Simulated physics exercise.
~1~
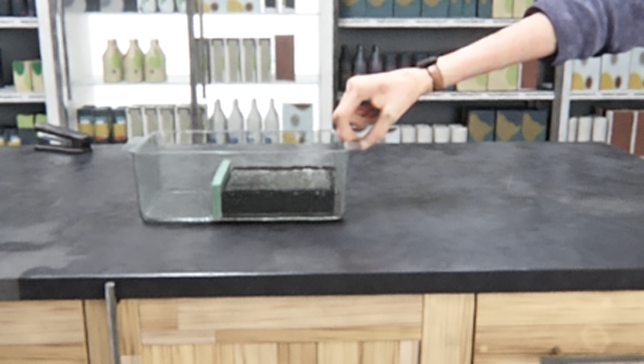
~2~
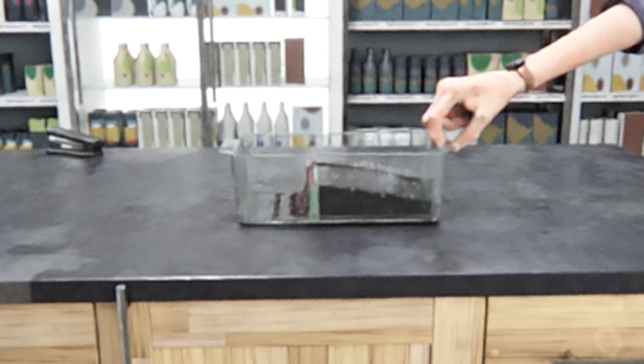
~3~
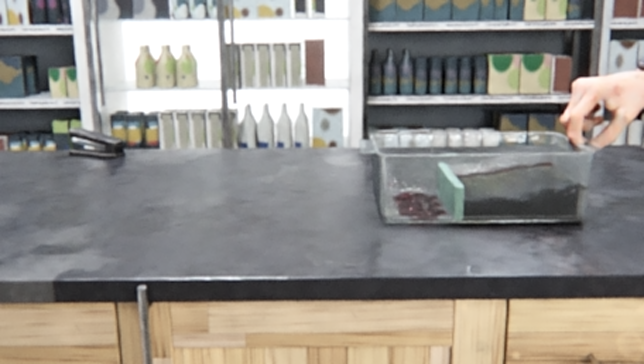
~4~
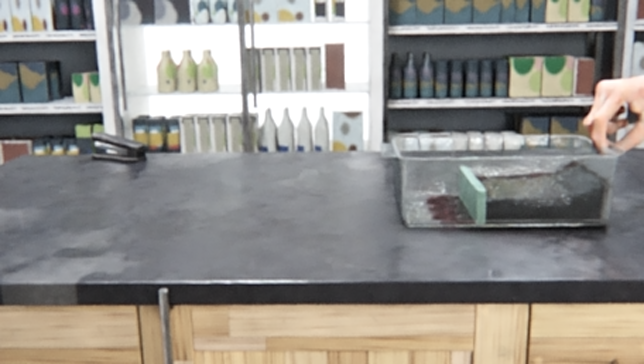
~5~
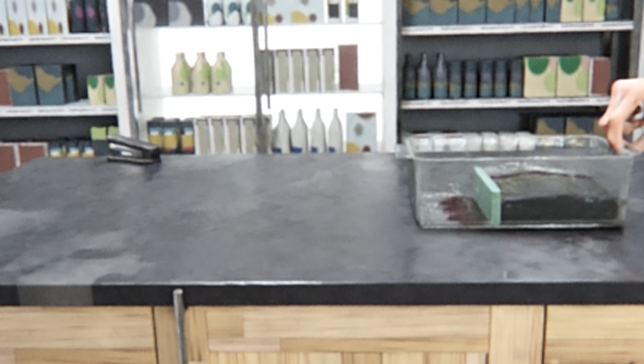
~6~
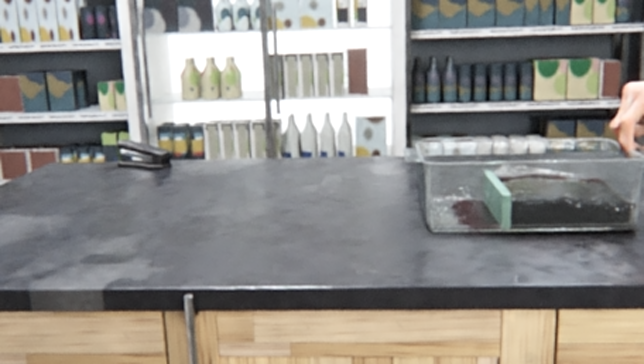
A hand pulled a divided glass tub to the right across a dark counter in front of stocked shelves, and some of the dark liquid crossed the green divider, leaving a small reddish patch in the left side as the tub came to rest.
